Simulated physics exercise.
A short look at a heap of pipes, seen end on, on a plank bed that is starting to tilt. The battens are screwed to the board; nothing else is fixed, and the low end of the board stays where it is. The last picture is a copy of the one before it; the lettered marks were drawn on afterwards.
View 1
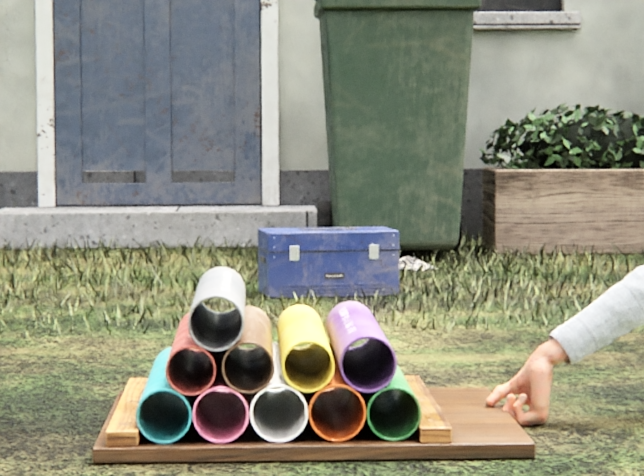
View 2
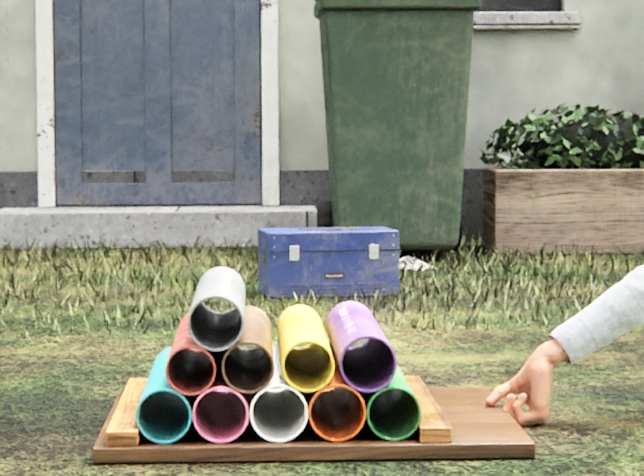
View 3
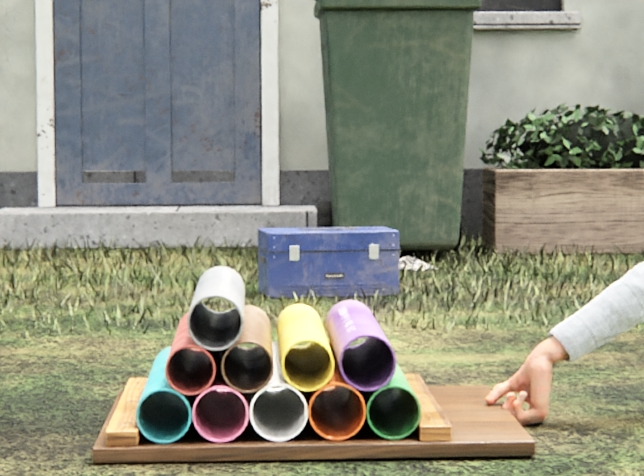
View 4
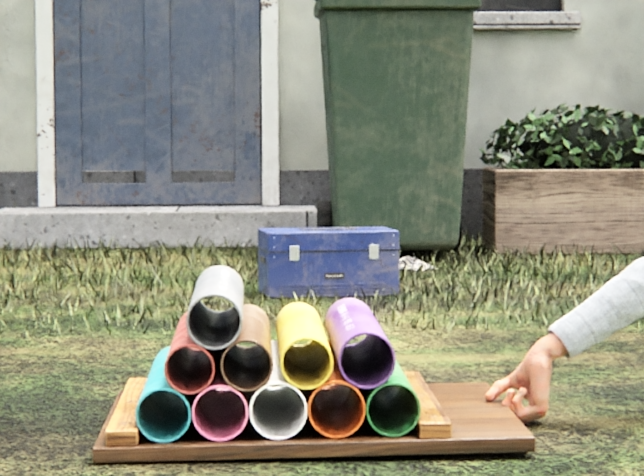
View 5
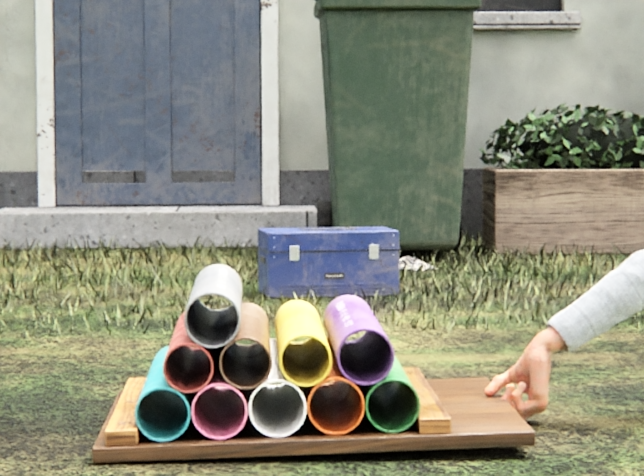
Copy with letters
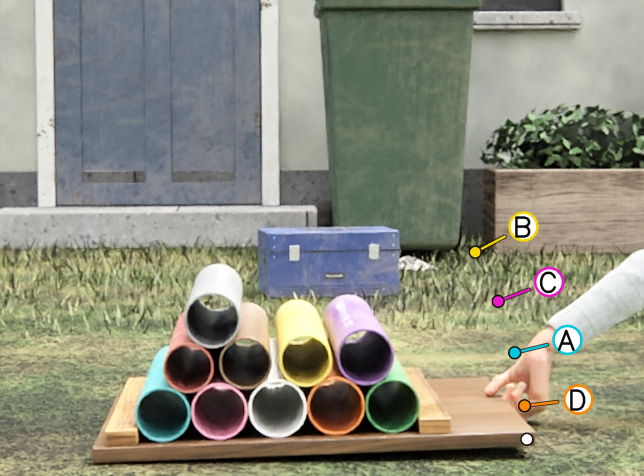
A hand at the right lifted that end of a wooden board very slightly, and the stack of colourful pipes on it tilted a touch to the left, otherwise barely moving against the battens.
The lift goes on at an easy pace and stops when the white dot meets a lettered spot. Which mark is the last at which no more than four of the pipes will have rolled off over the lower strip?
It can be raised to B.
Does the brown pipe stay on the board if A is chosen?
Yes.
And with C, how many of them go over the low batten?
The count is none.
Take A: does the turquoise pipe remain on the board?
Yes.
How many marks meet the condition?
Four of them.
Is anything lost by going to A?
No.
On the copy, A at (515, 353); B at (475, 252); C at (498, 302); D at (524, 406); the white dot at (527, 439).
On B. First, board at 18°.
Then, board at 28°.
Finally, board at 28°, one over the low batten (grey).
By contrast, A none over the low batten; C none over the low batten; D none over the low batten.
